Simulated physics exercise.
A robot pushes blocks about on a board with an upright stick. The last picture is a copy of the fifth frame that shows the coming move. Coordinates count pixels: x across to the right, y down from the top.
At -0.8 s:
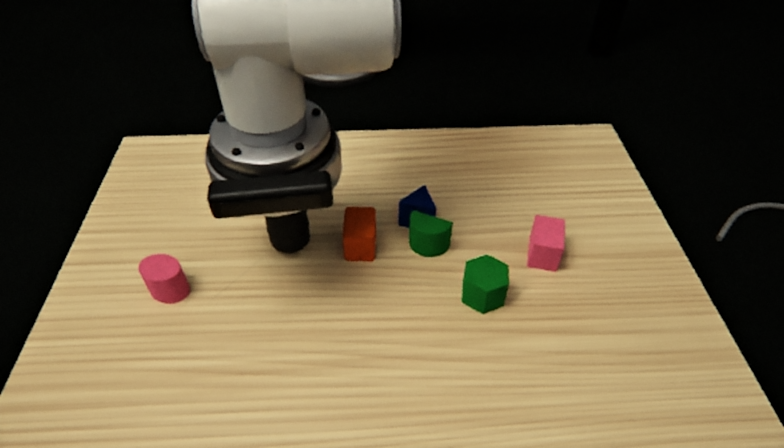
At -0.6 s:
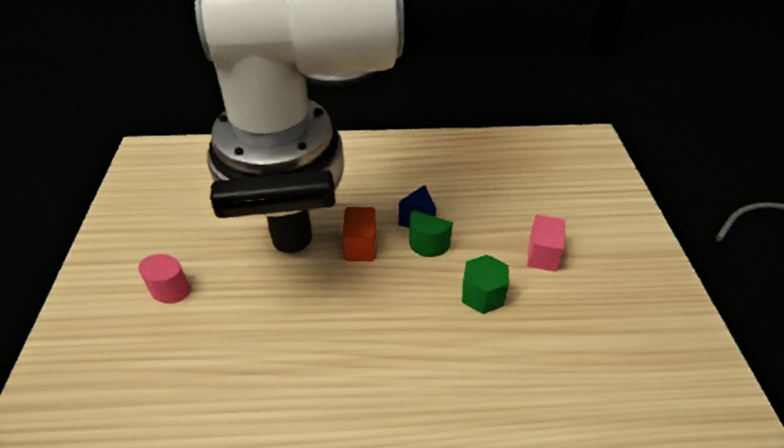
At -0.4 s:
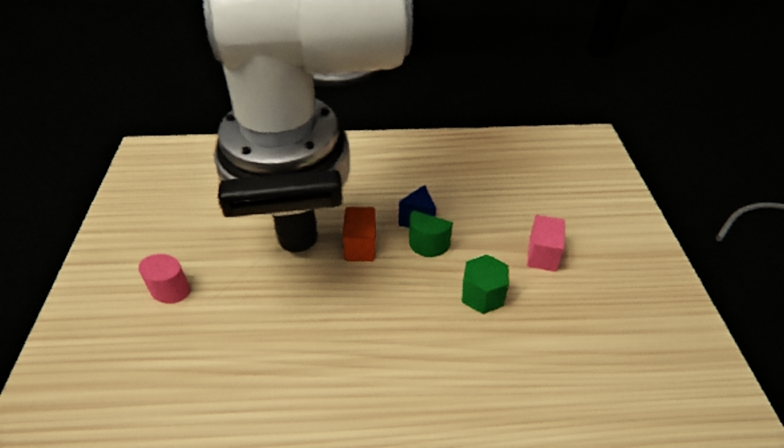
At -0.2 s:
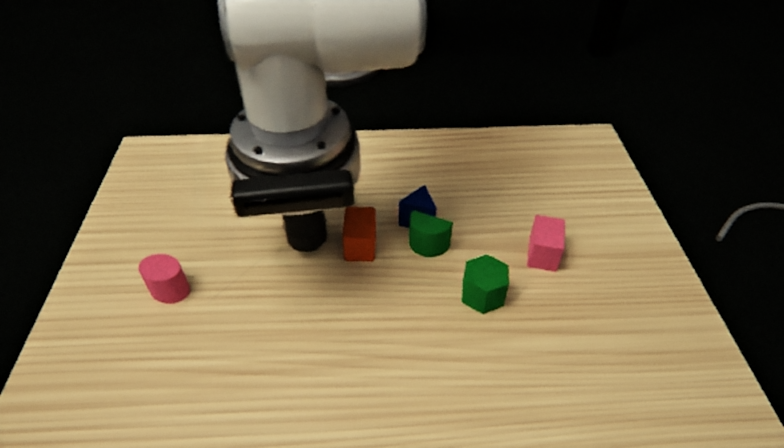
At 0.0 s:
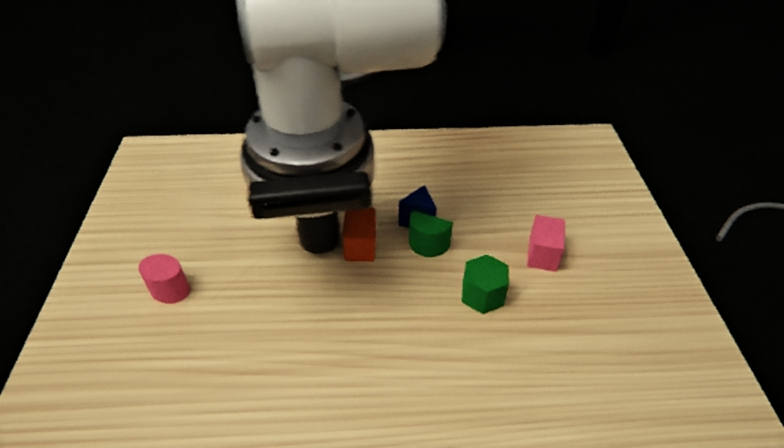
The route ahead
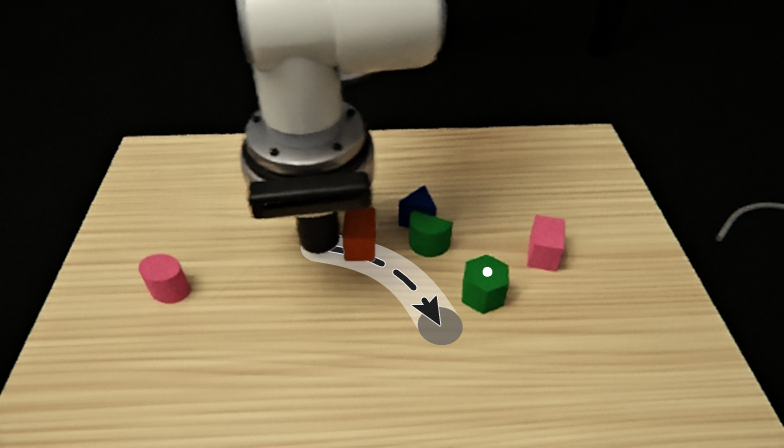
On a light wooden board against a dark background, a white robot arm holds a black upright stick between a pink cylinder and an orange block. The arm barely shifts at first, then slides the stick slowly right, close to the orange block, while all the coloured blocks stay still.
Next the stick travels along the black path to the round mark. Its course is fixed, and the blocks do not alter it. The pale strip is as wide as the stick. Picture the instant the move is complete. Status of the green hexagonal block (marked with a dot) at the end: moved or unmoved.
Its place stays the same.
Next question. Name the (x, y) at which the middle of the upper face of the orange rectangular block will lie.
I predict (414, 224).
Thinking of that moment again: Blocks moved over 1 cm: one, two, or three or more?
Counting only shifts above 1 cm, I get two blocks.
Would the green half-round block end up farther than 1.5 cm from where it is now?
I expect so.
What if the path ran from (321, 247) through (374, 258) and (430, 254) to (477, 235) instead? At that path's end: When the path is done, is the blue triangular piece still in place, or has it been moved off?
By the last moment, the blue triangular piece will have left its place.
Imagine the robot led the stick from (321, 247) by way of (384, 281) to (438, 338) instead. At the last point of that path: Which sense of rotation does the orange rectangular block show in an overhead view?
It spins against the clock.
Drawn move, from (321, 247) via (370, 258) and (411, 285), ending at (440, 326); the dot is on the green hexagonal block.
On the path given first. One third of the way, stick (371, 252); orange rectangular block (402, 222), turned 35° anticlockwise; green half-round block (439, 221).
Two thirds of the way, stick (411, 278); orange rectangular block (414, 224), turned 50° anticlockwise; green half-round block (451, 218), turned 15° anticlockwise.
At the end, stick (441, 319); orange rectangular block (414, 224), turned 50° anticlockwise; green half-round block (451, 218), turned 15° anticlockwise; green hexagonal block still.
